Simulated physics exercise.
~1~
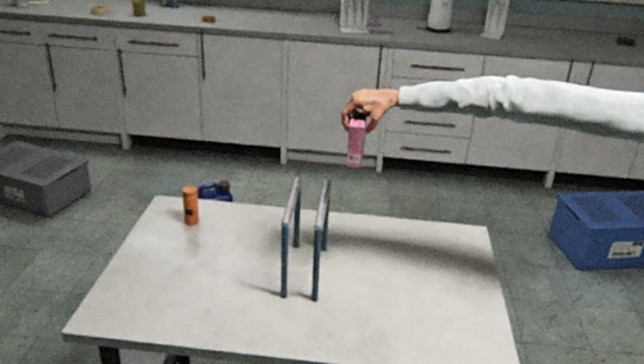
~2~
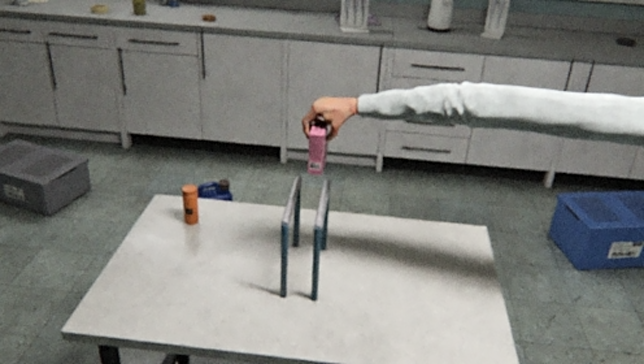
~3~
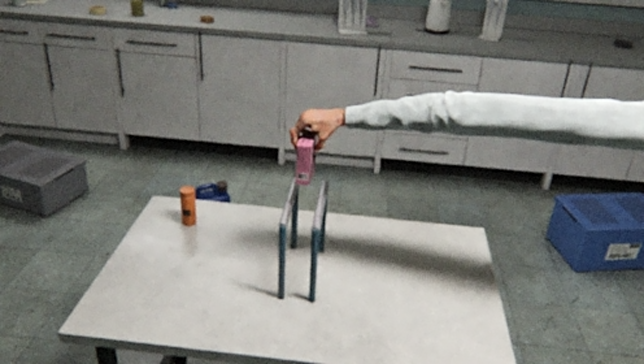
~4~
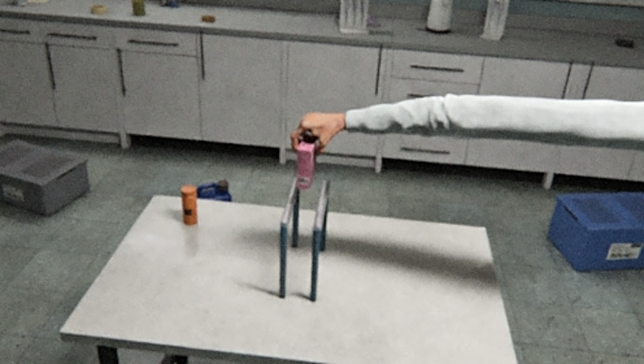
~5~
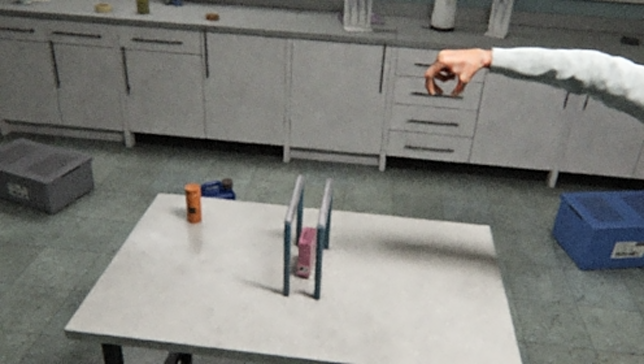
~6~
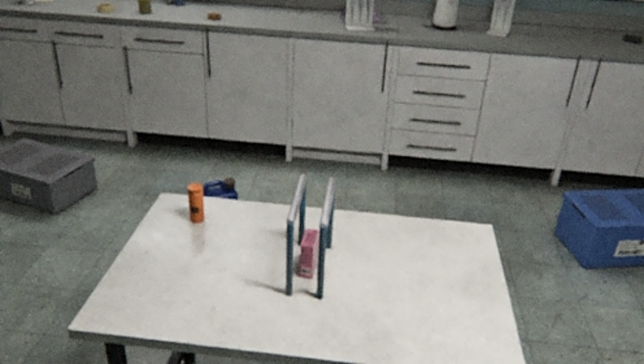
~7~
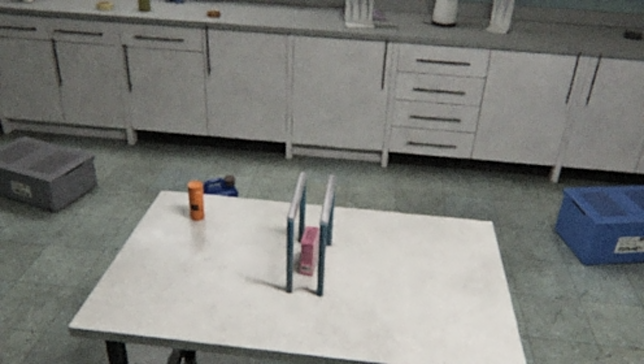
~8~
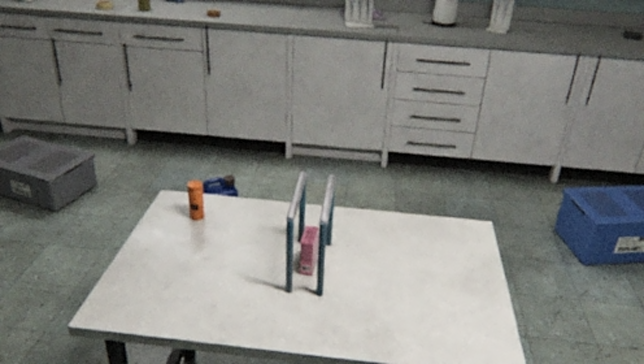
A hand held a pink packet above a stand with a gap in its top, moved it left and lowered it, then let go; the packet dropped through and stayed upright on the table between the panels, while an orange shaker stood nearby.
